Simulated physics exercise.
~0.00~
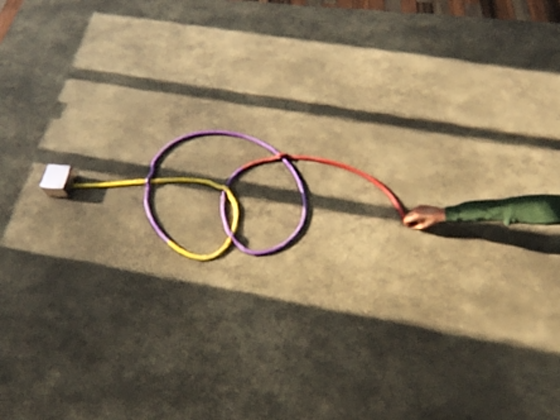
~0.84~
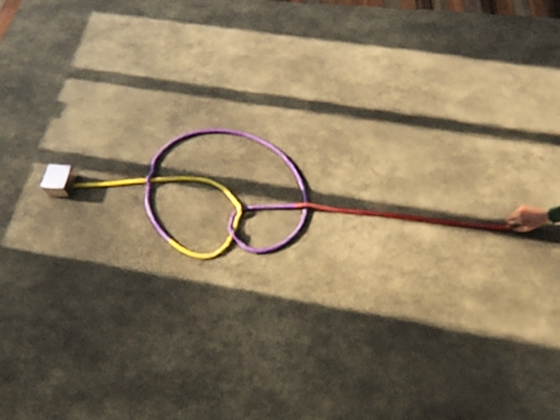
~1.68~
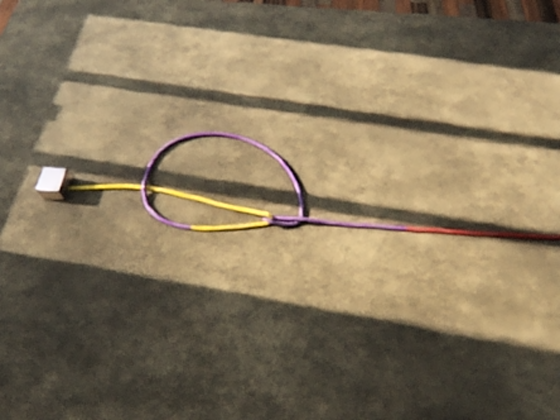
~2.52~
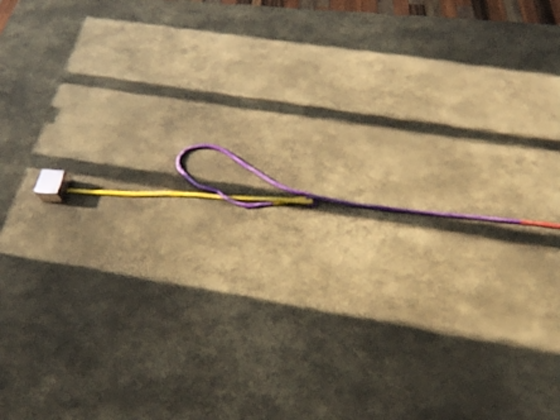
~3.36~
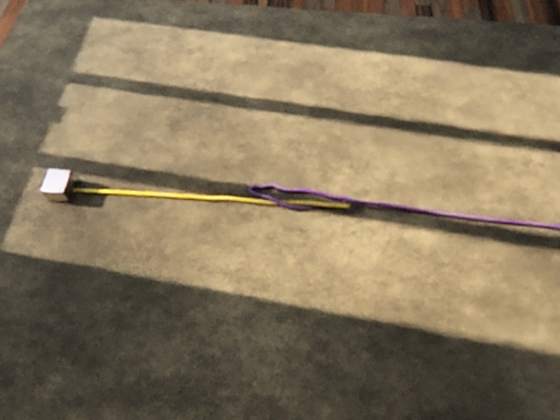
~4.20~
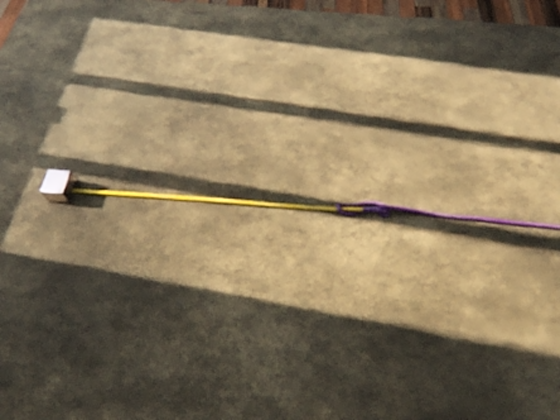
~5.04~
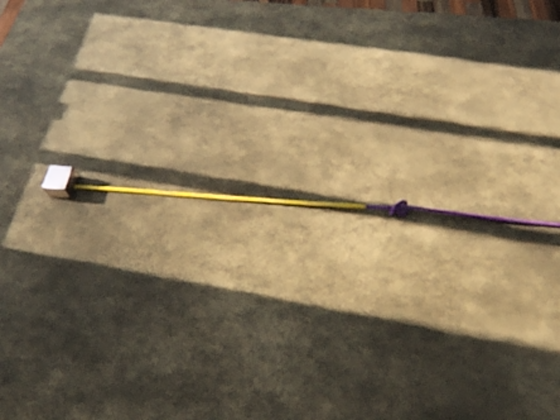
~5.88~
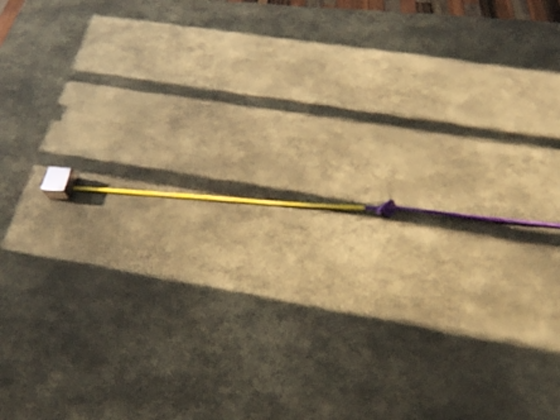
A looped, multicolored rope is pulled right by a hand and jams in a tight knot.
